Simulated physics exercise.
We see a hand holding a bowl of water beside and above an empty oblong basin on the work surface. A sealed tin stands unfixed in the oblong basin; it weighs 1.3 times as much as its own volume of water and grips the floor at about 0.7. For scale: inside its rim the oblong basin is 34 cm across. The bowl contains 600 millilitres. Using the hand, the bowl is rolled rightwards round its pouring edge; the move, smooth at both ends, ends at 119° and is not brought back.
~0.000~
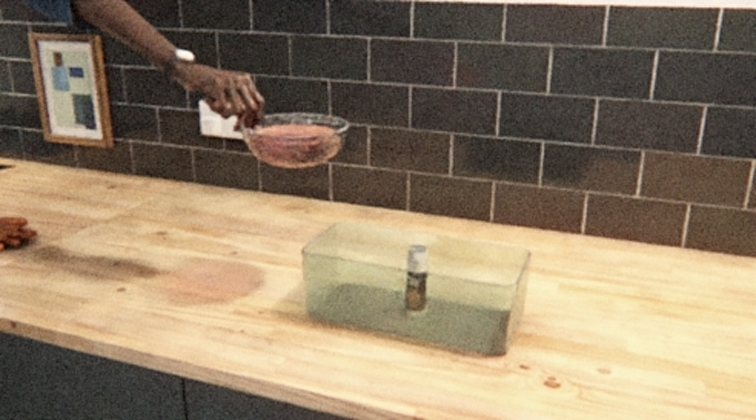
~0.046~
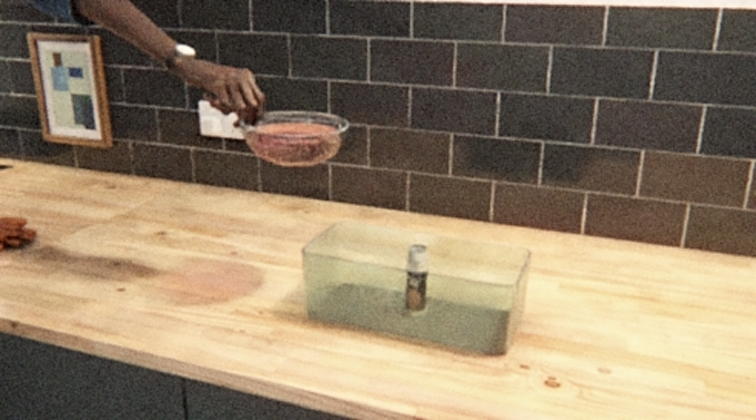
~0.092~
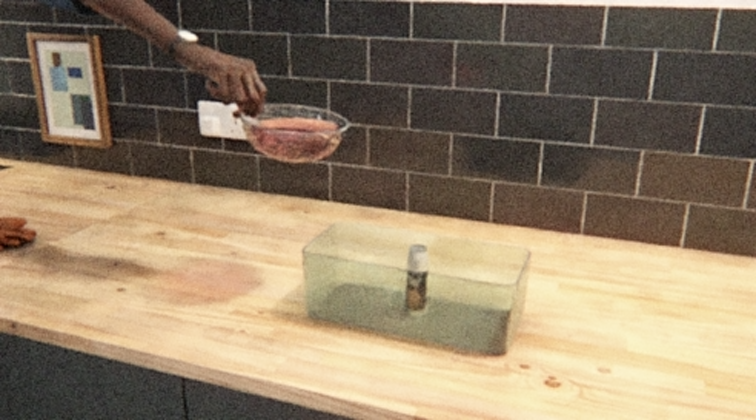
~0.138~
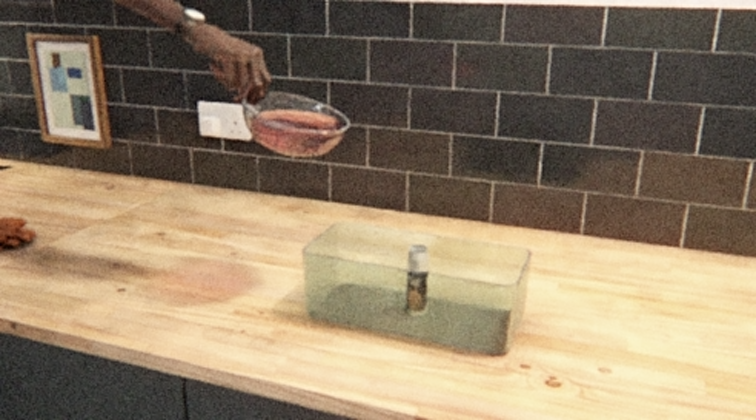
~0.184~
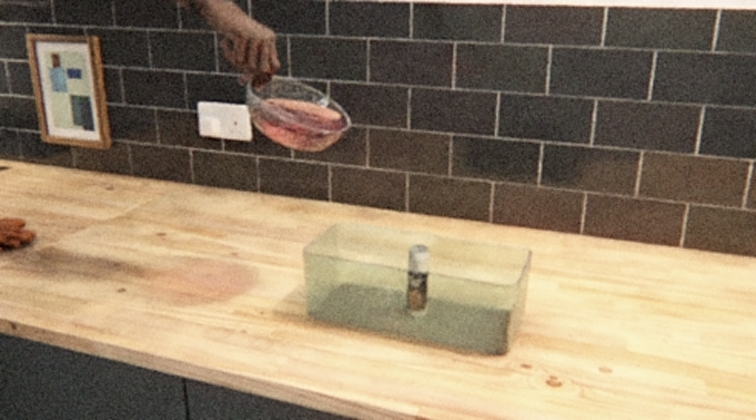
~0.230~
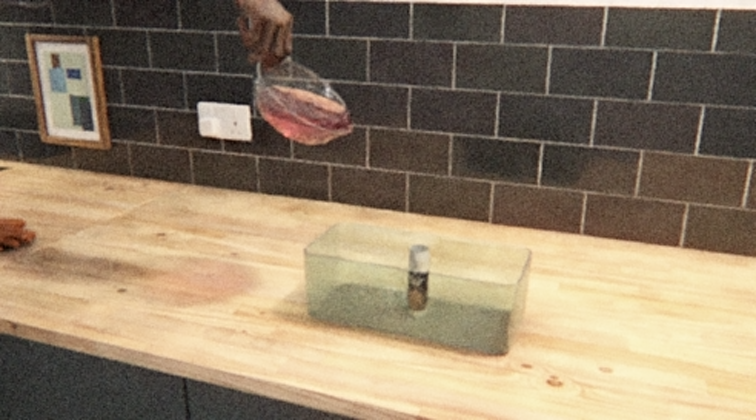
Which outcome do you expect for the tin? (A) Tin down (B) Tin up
B, tin up.
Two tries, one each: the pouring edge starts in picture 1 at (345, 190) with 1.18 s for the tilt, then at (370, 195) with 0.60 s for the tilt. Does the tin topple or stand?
Trial 1 - tin stays standing; trial 2 - tin stays standing.
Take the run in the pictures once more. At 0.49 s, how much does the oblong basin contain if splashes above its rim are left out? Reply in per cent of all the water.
I reckon close to 10 percent of it.
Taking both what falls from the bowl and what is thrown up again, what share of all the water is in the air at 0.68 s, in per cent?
Close to 3 %.
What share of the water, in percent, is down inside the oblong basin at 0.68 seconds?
I'd put it at roughly 96 per cent.
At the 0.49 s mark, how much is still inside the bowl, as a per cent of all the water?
3 %.
By 0.49 s the tilt is 110° and 3 per cent is still to pour; the tin stands where it began.
By 0.68 s the tilt is 119° and 0 per cent is still to pour; the tin stands where it began.
By 0.88 s the tilt is 119° and 0 per cent is still to pour; the tin stands where it began.
By 1.10 s the tilt is 119° and 0 per cent is still to pour; the tin stands where it began.
At rest the tin stands where it began.
